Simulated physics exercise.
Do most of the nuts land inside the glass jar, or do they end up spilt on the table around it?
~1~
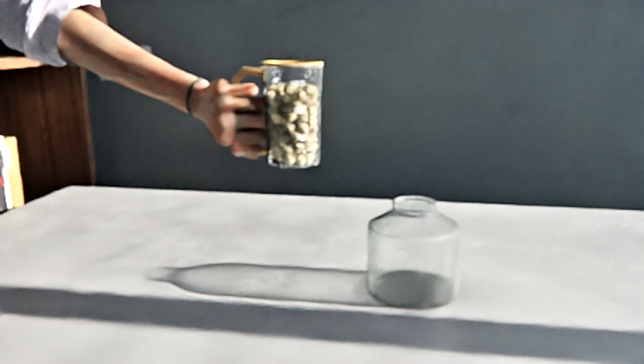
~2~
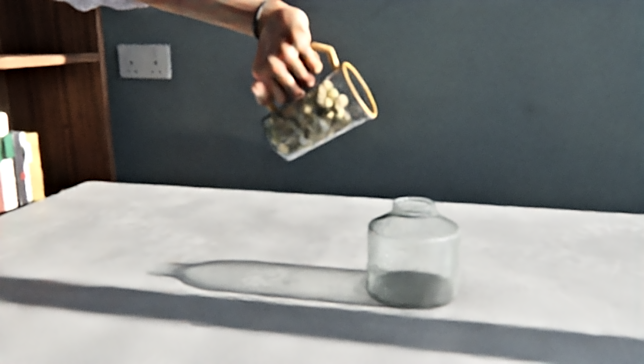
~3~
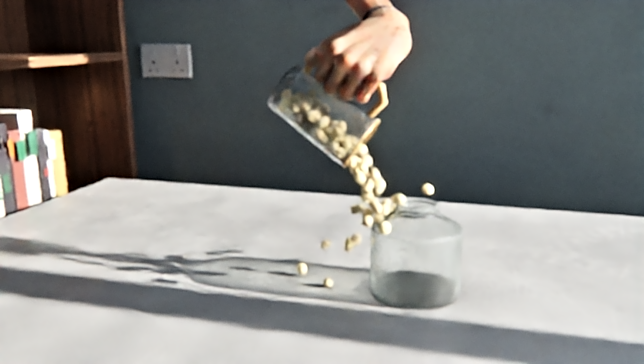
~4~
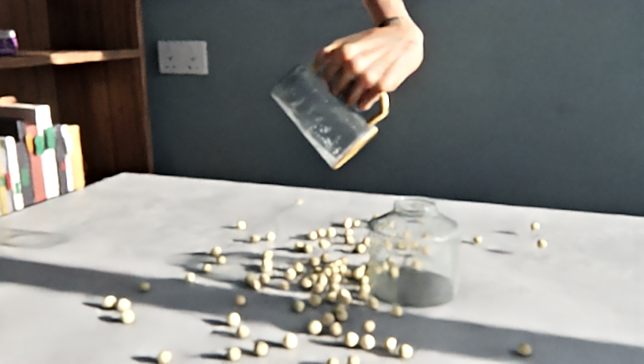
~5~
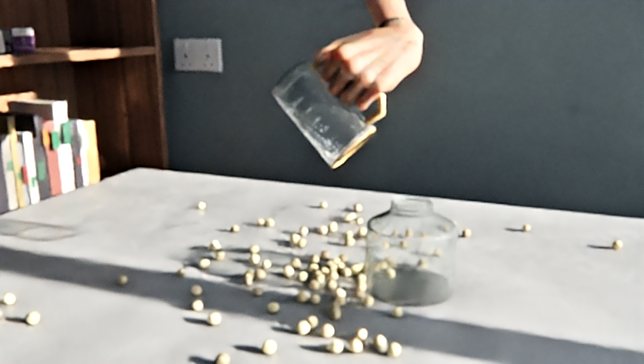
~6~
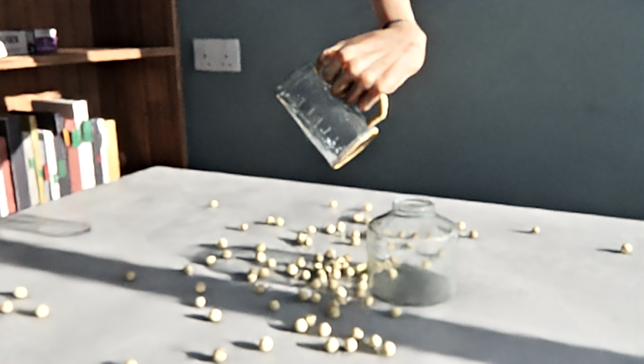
They end up spilt on the table. The cup is emptied, but the nuts scatter outside the jar and leave it with practically none.
